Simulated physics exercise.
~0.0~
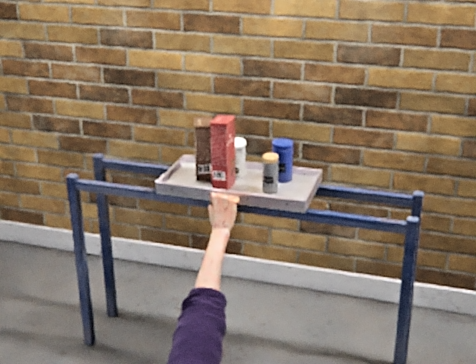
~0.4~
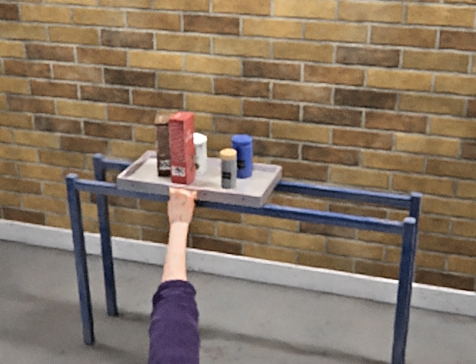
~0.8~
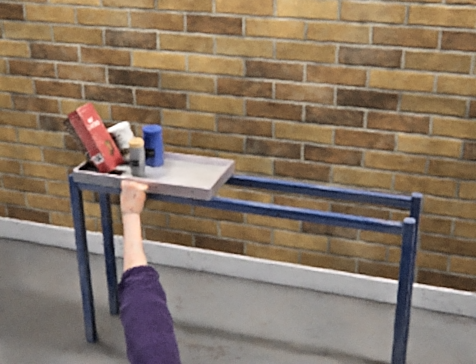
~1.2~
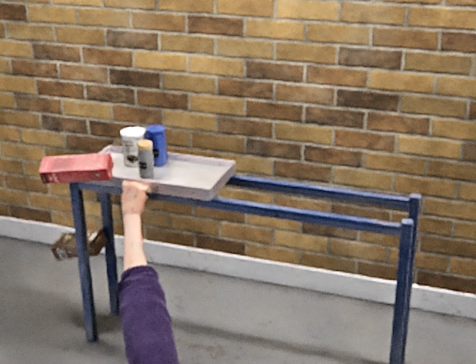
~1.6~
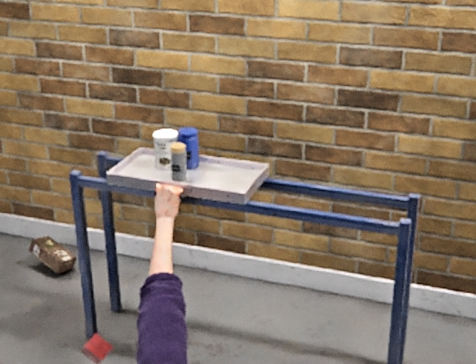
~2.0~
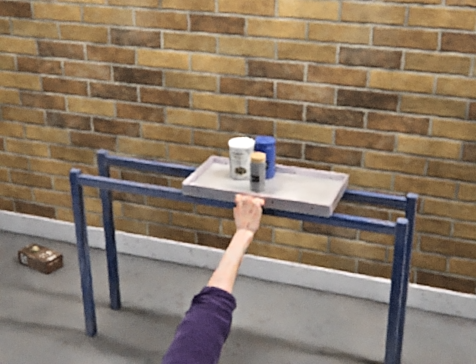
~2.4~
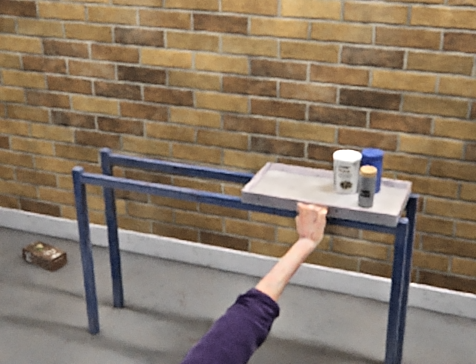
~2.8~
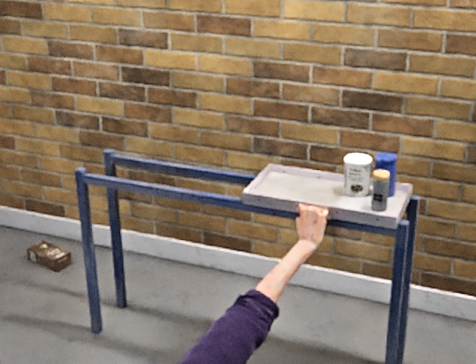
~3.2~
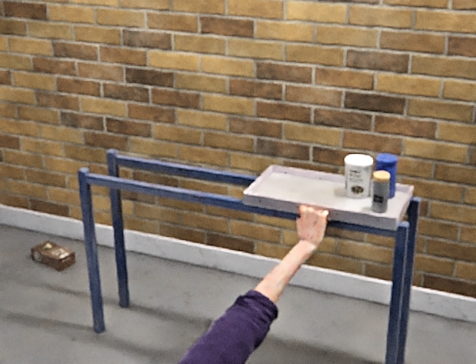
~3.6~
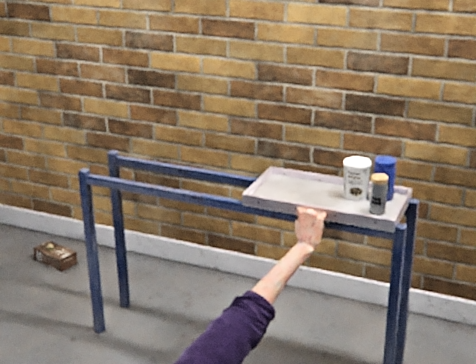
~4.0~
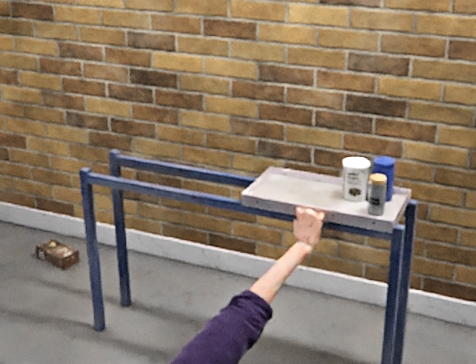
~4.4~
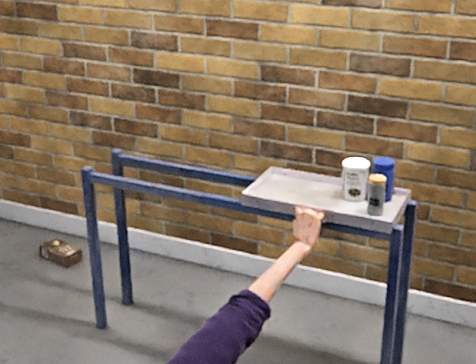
The video shows a hand sliding a tray of containers left along blue rails, where the red and brown cartons topple and fall off, then pushing it to the right end, where the white tin, grey shaker and blue jar remain upright while the brown carton lies on the floor.
